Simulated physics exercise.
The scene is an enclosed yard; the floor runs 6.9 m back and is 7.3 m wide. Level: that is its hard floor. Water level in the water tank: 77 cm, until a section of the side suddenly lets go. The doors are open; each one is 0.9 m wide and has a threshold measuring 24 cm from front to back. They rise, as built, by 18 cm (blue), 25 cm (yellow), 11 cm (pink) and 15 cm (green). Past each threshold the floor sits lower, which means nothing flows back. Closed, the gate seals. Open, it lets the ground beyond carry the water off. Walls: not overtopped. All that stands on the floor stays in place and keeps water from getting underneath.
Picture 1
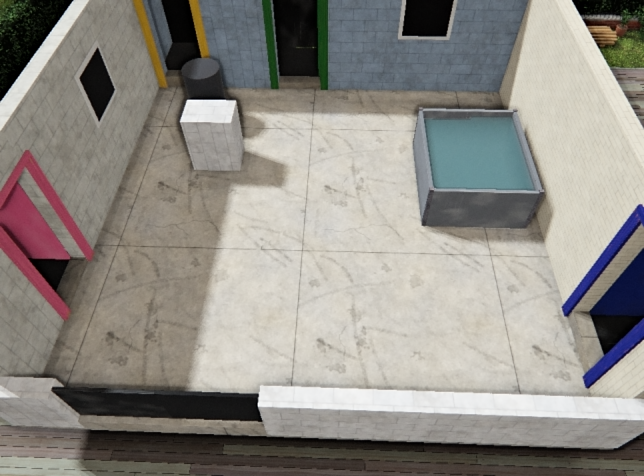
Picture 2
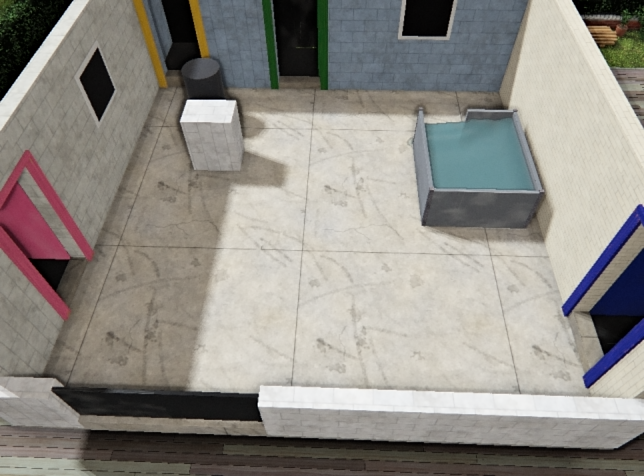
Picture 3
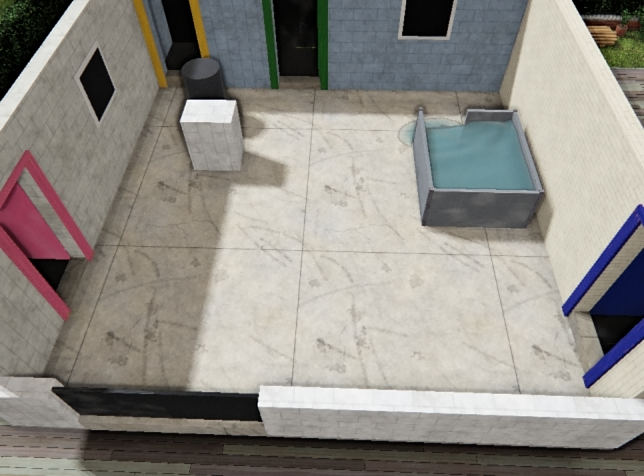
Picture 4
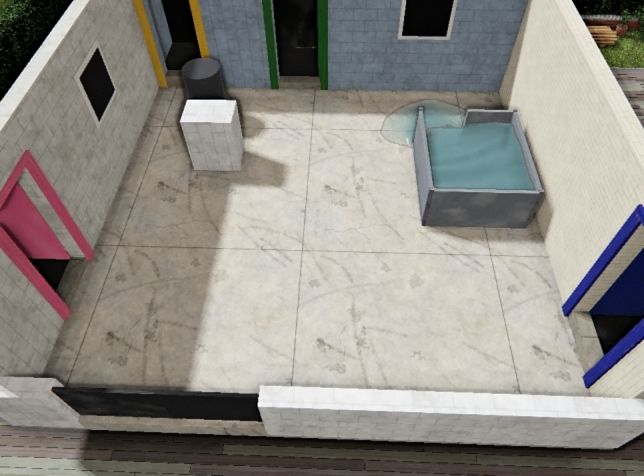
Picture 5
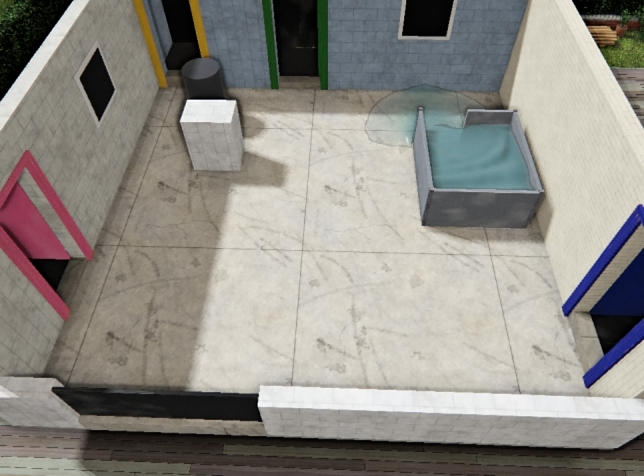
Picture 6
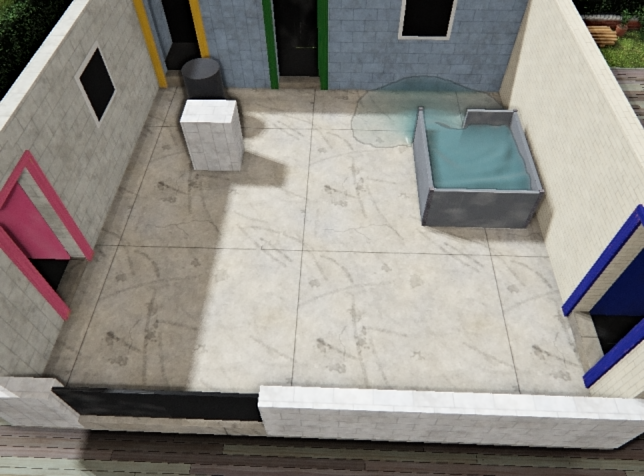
Water poured out through a gap in the far side of the grey tank at the right of the walled yard, then spread leftward across the pale floor in a thin, widening puddle.
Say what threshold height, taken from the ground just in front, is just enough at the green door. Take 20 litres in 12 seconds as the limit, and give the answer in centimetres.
I would put it at 6 cm.
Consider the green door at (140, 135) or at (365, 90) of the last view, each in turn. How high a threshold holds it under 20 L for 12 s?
You'd want roughly 11.5 cm there first, then roughly 20 cm.
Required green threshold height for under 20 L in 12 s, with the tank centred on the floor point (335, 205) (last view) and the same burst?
Minimum: Approx. 28 cm.
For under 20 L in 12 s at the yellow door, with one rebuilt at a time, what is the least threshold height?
Yellow would need about 13.0 cm on its own.
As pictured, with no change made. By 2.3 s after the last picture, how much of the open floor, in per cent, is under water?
About 30 per cent.
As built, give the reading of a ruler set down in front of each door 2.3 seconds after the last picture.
Blue door 0 cm, yellow door 9 cm, pink door 0 cm, green door 9 cm.
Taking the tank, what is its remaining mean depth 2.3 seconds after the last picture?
Around 33 centimetres.
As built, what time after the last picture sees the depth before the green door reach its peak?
Peak: Close to 1.0 s.
Then, 0.7 s after the last picture water covers 15 % of the floor, deepest (44 cm) near (495, 93); 8 cm at the green door, 0 litres in over its 15 cm threshold.
Then, 2.3 s after the last picture water covers 30 % of the floor, deepest (31 cm) near (168, 88); 9 cm at the green door, 0 litres in over its 15 cm threshold.
Then, 11.3 s after the last picture water covers 90 % of the floor, deepest (9 cm) near (33, 401); 4 cm at the green door, 0 litres in over its 15 cm threshold.
At the green door as built, the water peaked near 13 cm, 1.1 s after the last picture.
With a threshold of 5 cm, 29 litres would have come in within the 12 s; with 7 cm, 12 litres. So under 20 litres takes about 6 cm.
